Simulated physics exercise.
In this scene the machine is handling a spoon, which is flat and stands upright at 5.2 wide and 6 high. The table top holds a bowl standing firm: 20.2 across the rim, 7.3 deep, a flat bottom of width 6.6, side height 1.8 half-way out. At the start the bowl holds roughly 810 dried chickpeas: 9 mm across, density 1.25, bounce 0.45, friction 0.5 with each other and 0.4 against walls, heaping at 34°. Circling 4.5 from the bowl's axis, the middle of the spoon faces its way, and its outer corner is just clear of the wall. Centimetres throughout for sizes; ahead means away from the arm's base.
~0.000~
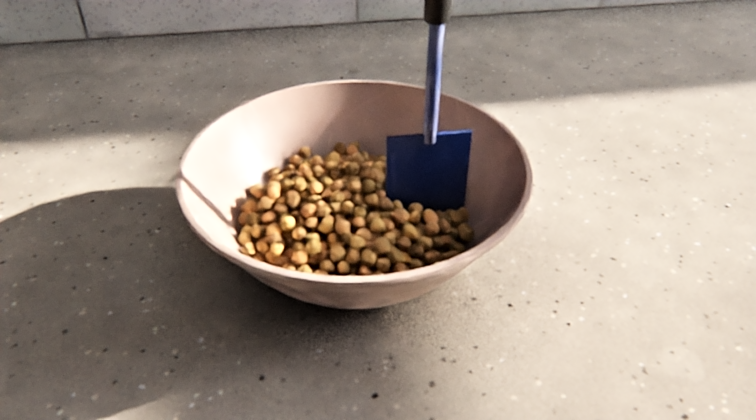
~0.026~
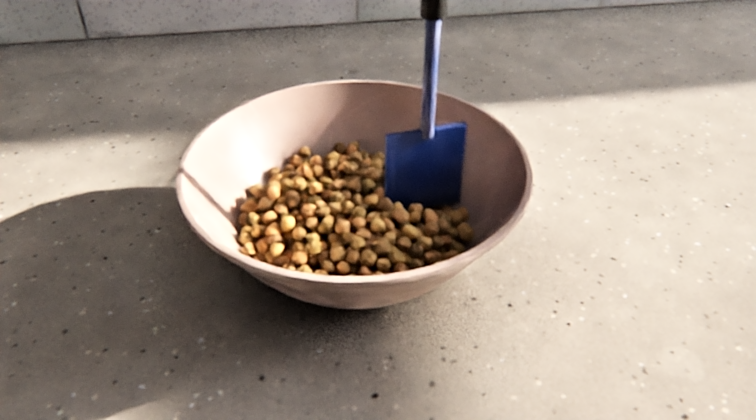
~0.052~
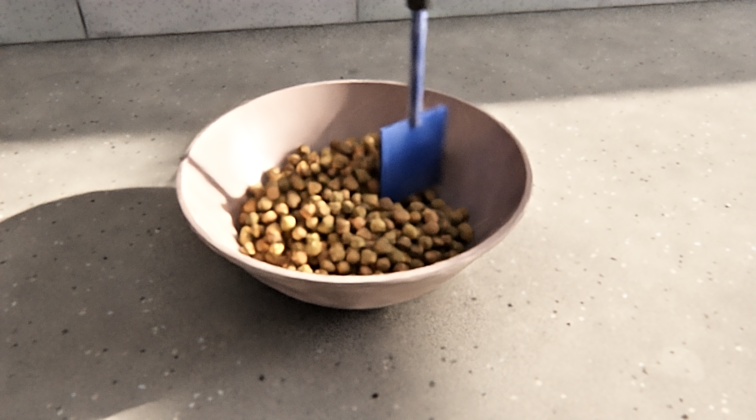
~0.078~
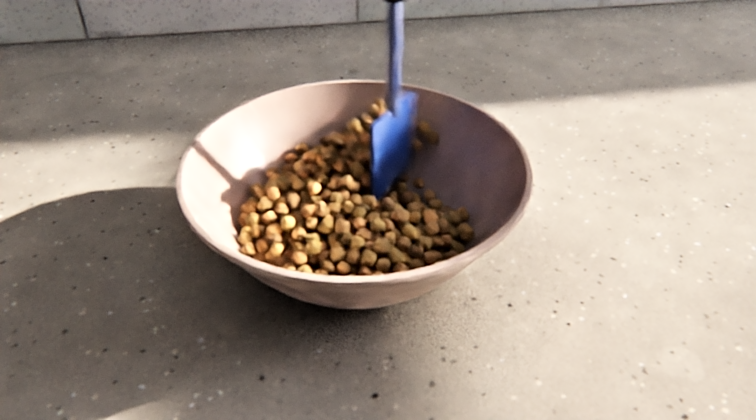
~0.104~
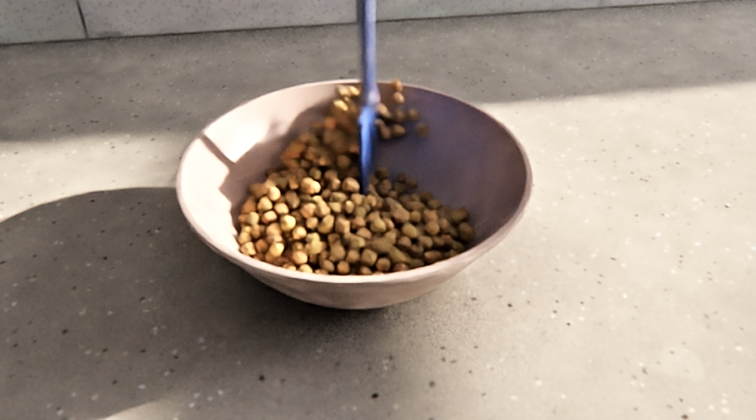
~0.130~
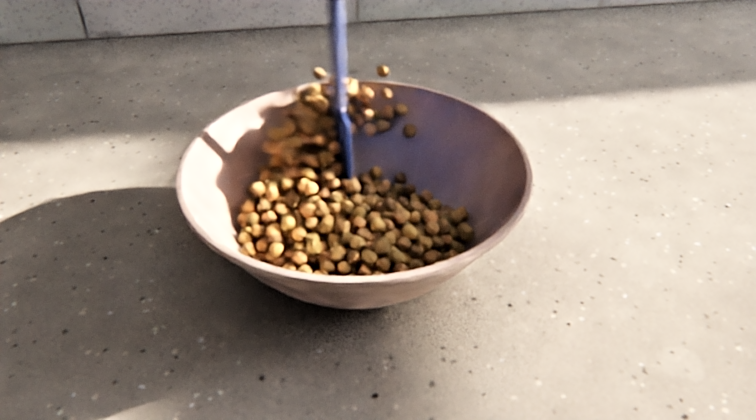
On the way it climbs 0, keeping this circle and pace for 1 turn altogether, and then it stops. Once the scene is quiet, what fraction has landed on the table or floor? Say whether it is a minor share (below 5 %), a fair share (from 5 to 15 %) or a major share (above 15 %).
A major share.
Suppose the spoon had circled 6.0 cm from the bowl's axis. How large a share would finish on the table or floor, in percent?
Then about 0 %.
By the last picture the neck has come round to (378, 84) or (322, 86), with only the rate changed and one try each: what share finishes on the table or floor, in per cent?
Around 10 and 25 percent, in that order.
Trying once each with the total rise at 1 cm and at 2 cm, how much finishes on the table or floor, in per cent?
First try about 20 per cent, second about 10 per cent.
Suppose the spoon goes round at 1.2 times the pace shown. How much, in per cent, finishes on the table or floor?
Close to 30 in a hundred.
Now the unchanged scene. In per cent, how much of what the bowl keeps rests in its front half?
About 40 per cent.
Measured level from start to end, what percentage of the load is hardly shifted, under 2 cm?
Near 30 % of the pieces.
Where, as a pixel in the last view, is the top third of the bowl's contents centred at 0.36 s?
Near (430, 229).
After 0.24 s, 194° round, highest piece 11 above the table; 775 in the bowl, 35 in flight or on the tool.
After 0.36 s, 293° round, highest piece 11 above the table; 716 in the bowl, 37 on the table or floor, 57 in flight or on the tool.
After 0.62 s, 0° round, highest piece 7 above the table; 646 in the bowl, 164 on the table or floor.
After 1.32 s, 0° round, highest piece 6 above the table; 646 in the bowl, 164 on the table or floor.
In the end, 646 in the bowl, 164 on the table or floor. That is 20 % on the table or floor.
